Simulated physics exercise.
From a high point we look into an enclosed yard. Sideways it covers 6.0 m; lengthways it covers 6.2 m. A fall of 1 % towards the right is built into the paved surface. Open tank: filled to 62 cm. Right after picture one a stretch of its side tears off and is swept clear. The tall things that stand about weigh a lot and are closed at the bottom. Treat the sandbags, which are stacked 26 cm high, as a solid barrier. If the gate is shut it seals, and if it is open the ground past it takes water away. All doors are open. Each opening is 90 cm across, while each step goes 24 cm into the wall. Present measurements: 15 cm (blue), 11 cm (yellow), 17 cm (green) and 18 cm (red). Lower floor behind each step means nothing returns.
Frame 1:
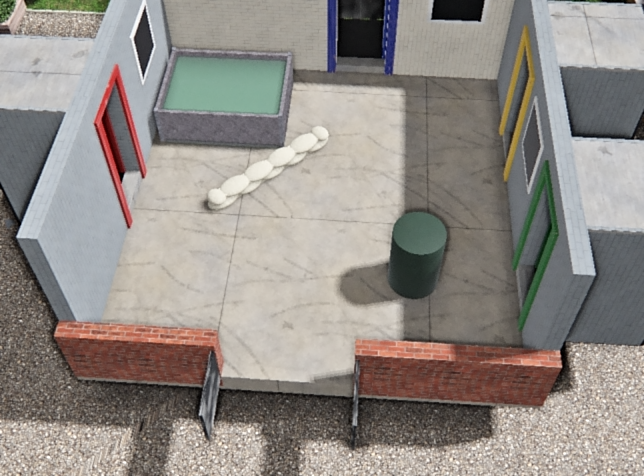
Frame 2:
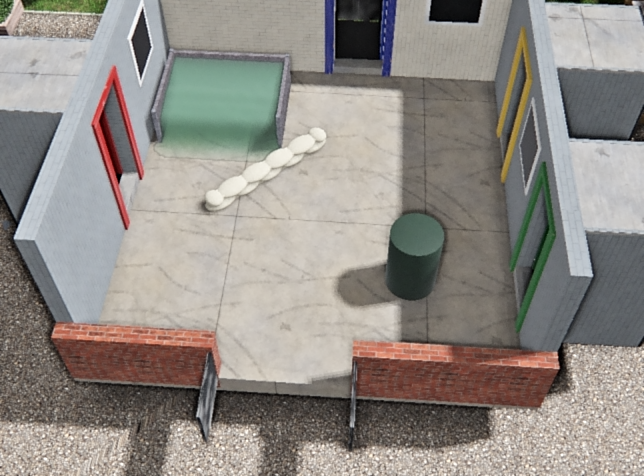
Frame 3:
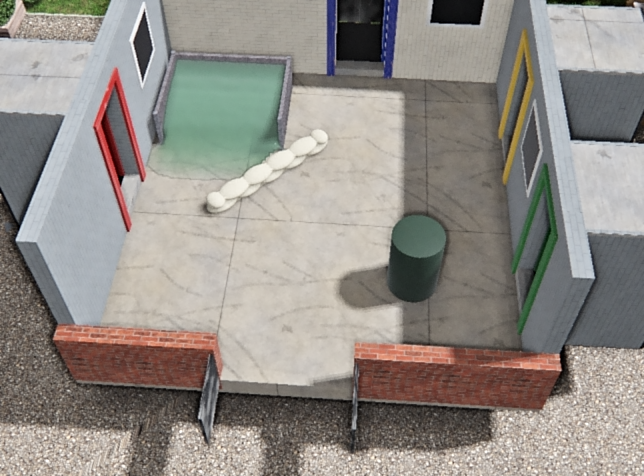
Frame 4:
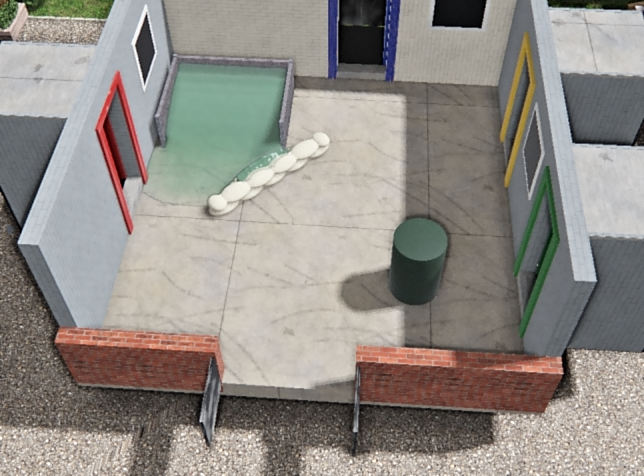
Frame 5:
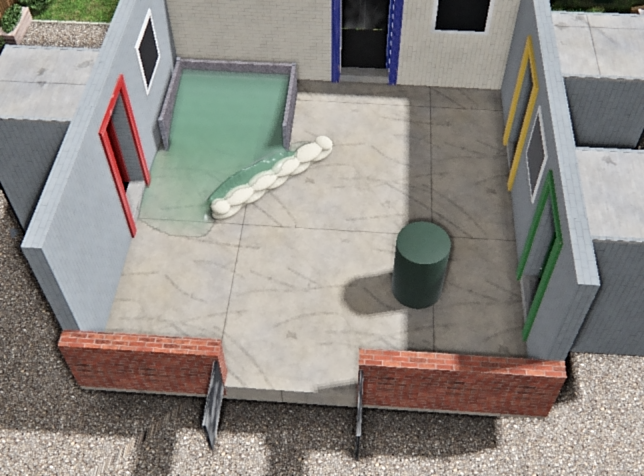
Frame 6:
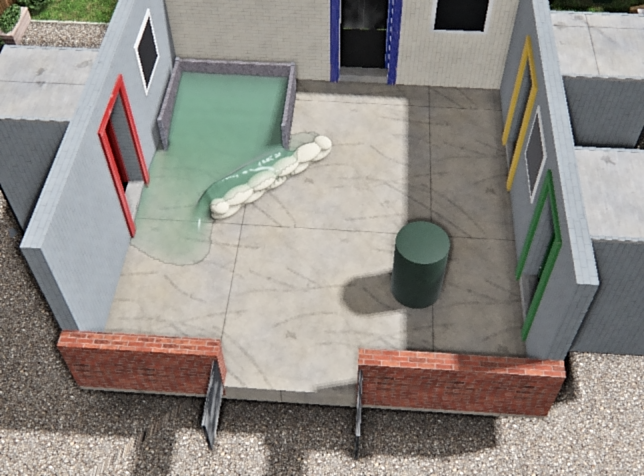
The clip opens on a walled yard seen from above, with still green water in an open tank at the back left. The tank's front side disappears and water pours out across the paving, reaches the diagonal row of white sandbags, then spreads along them and past their near end by the red doorway.
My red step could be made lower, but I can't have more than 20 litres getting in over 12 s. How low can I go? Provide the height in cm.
You could bring it down to roughly 27 cm.
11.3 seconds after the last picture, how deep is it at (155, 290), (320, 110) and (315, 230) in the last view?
First 4, then 5, then 1 cm.
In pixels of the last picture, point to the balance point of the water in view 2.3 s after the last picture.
(212, 219) or so.
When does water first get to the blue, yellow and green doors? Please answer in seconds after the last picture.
The blue door at 1.5 seconds, the yellow door at 5.5 seconds, the green door at 3.2 seconds.
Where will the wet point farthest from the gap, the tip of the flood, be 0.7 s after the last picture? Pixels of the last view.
Lab note: Front tip approx. (96, 361).
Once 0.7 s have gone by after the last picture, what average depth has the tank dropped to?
Close to 25 cm deep on average.
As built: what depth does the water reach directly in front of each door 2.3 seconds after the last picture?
At the blue door the depth is 4 cm, at yellow 0 cm, at green 0 cm and at red 19 cm.
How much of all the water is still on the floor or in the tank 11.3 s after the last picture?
Something like 84 per cent of it remains.
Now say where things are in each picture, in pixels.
The first frame shows still water, 62 cm deep, in the open tank at (226, 85); the red door at (123, 156) is dry.
In the second frame, the gap is at (219, 134), the front 0.3 m out at (163, 152); the back of the open tank holds 62 cm.
In the third frame, water pours out at (221, 138) and has run 0.7 m, to (170, 173); about 14 cm deep outside, 61 cm at the back.
In the fourth frame, water pours out at (223, 142) and has run 1.2 m, to (177, 201); about 12 cm deep outside, 55 cm at the back.
In the fifth frame, water pours out at (226, 146) and has run 1.8 m, to (170, 230); about 11 cm deep outside, 53 cm at the back.
In the sixth frame, the front is at (166, 257), 2.3 m from the gap at (225, 146); 3.8 m2 of floor is wet, 50 cm left at the back; water is at the red door at (127, 166).
Then, 0.7 s after the last picture water covers 30 % of the floor, deepest (40 cm) near (134, 231); 25 cm at the red door, 0 litres in over its 18 cm step.
Then, 2.3 s after the last picture water covers 35 % of the floor, deepest (27 cm) near (96, 361); 19 cm at the red door, 64 litres in over its 18 cm step.
Then, 11.3 s after the last picture water covers 85 % of the floor, deepest (10 cm) near (494, 169); 4 cm at the red door, 67 litres in over its 18 cm step.
At the red door as built, the water peaked near 33 cm, 1.1 s after the last picture.
Run again over the same 12 s with other heights there, 28 litres in over 25 cm, 5 litres over 34 cm. The limit of 20 litres is kept from about 27 cm up.
